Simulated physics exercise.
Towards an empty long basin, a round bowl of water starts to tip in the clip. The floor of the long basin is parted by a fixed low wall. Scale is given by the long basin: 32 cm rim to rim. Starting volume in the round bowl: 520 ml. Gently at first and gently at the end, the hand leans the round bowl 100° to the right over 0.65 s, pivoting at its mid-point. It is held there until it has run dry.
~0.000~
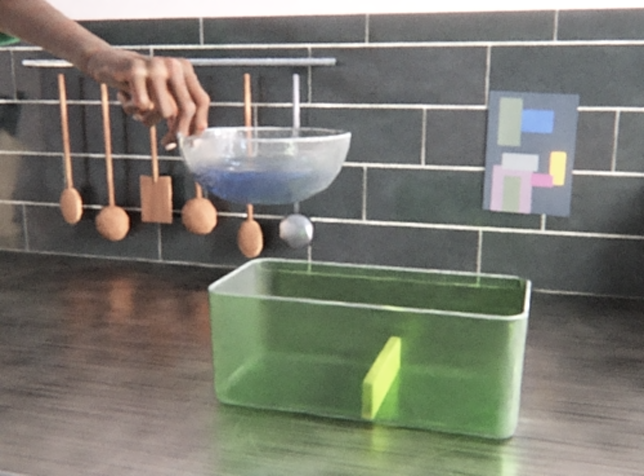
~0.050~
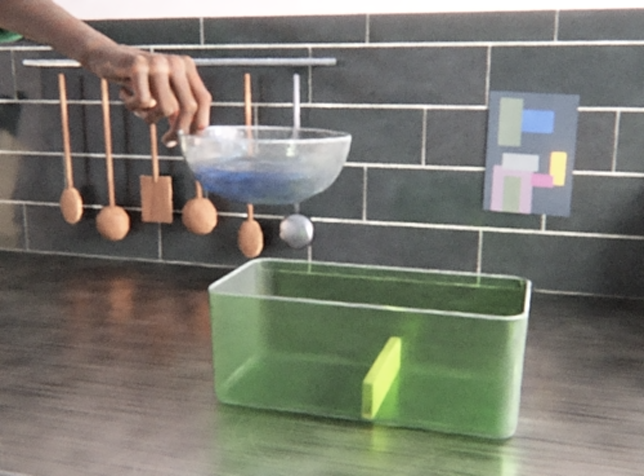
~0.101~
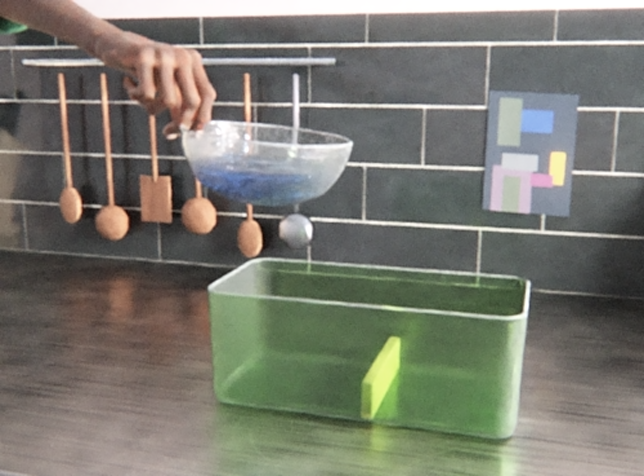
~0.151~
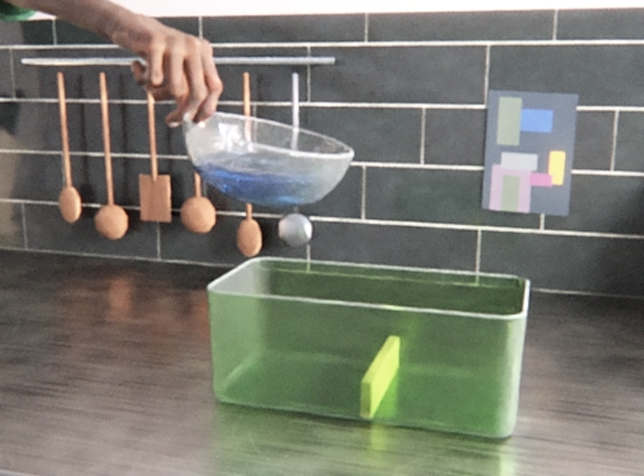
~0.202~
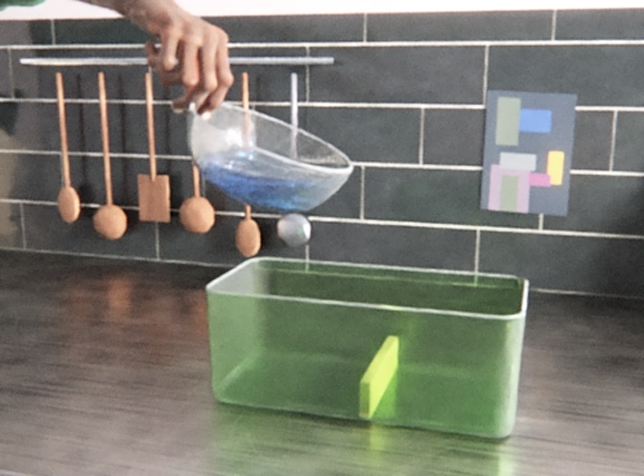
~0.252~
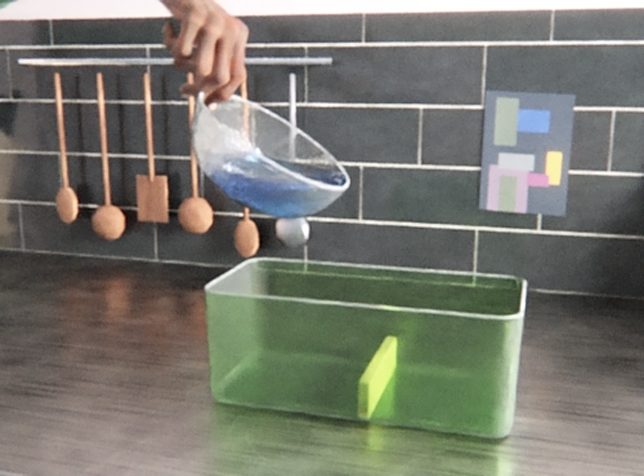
A hand tilting a clear round bowl of blue water steadily to the right above an empty green long basin with a divider.
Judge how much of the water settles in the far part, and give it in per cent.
Some 37 per cent settles in the far part.
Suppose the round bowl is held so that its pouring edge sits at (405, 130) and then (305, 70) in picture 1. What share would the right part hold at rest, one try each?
The first try gives 75 percent and the second 10 percent.
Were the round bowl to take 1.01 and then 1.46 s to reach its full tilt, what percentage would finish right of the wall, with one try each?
In order, 40 and 50 per cent.
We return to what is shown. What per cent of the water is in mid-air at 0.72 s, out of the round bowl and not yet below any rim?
About 5 % of the total.
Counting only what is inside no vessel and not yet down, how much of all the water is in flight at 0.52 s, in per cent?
Some 30 % is the figure.
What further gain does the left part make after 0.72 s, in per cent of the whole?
Around 2 per cent.
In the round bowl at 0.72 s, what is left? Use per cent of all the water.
I reckon near 0 per cent still sits there.
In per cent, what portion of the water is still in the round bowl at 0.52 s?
10 %.
After 0.52 s the tilt is 91° and 10 per cent is still to pour, 34 is left of the wall and 27 right of it.
After 0.72 s the tilt is 100° and 0 per cent is still to pour, 58 is left of the wall and 36 right of it.
After 0.93 s the tilt is 100° and 0 per cent is still to pour, 59 is left of the wall and 37 right of it.
After 1.15 s the tilt is 100° and 0 per cent is still to pour, 60 is left of the wall and 37 right of it.
In the end 60 per cent lies left of the wall, 37 right of it and 3 outside.
